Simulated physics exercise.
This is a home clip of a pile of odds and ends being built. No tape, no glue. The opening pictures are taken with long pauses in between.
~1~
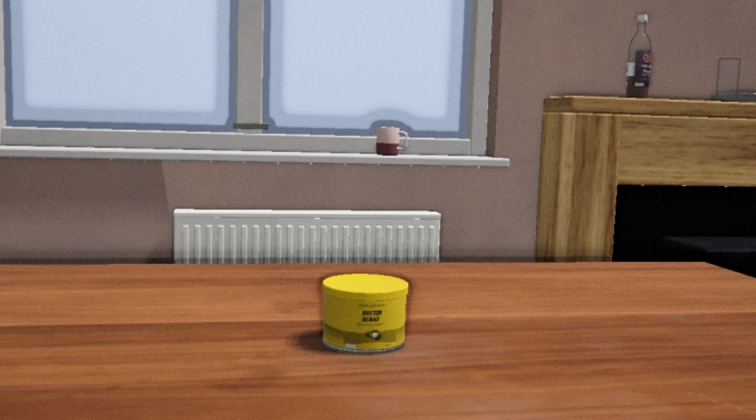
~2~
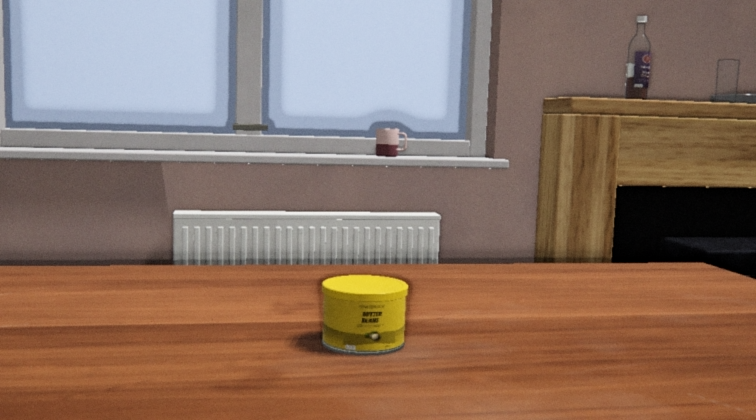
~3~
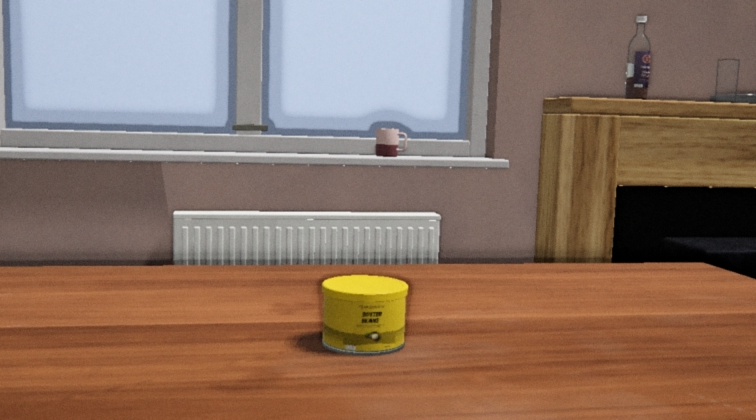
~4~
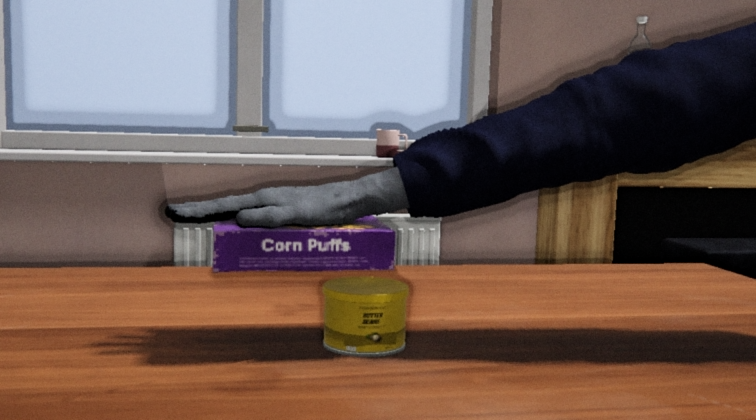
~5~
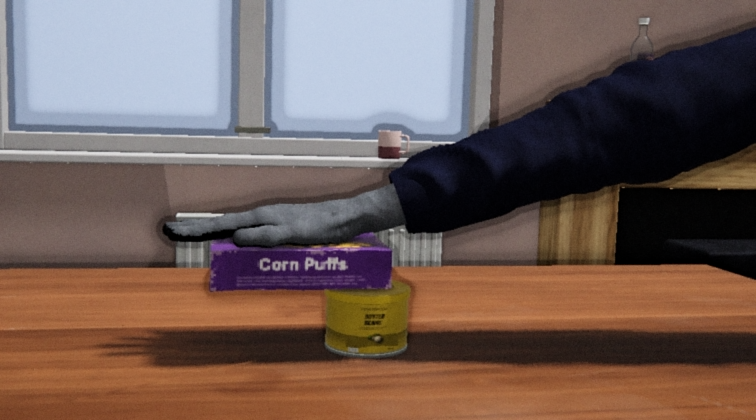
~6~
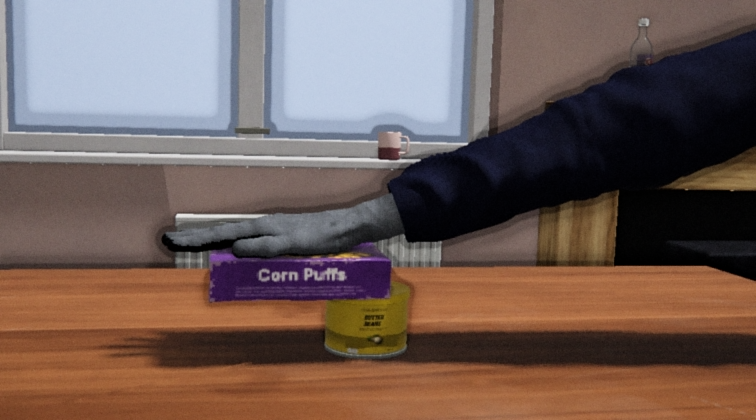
The clip opens on a yellow tub sitting still on a wooden table, with a radiator and window behind it. A dark-sleeved arm then appears from the right, its grey hand over a purple Corn Puffs packet, and lowers the packet slightly until it overlaps the tub's upper left in view.
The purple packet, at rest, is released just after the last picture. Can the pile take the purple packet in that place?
It is going to shed something.
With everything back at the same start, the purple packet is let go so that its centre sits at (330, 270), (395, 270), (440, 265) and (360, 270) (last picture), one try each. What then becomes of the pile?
Result per case: First still standing, second still standing, third toppled, fourth still standing.
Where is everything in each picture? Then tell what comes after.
The last thing is not in view yet; yellow tub (365, 312), in the first frame.
The last thing is not in view yet; yellow tub (364, 314), in the second frame.
The last thing is not in view yet; yellow tub (364, 314), in the third frame.
On its way; purple packet (301, 241); yellow tub (365, 315), in the fourth frame.
On its way; purple packet (298, 258); yellow tub (367, 316), in the fifth frame.
In place under the hand; purple packet (297, 268); yellow tub (366, 317), in the sixth frame.
Then, 0.20 s past the last view, purple packet rocked 21° from its first pose near (291, 281).
Then, 0.30 s past the last view, purple packet rocked 34° from its first pose near (292, 286).
Finally, left askew, purple packet; yellow tub still in place. Final places as the last picture's camera would see them, purple packet near (292, 286). The pile loses its balance.
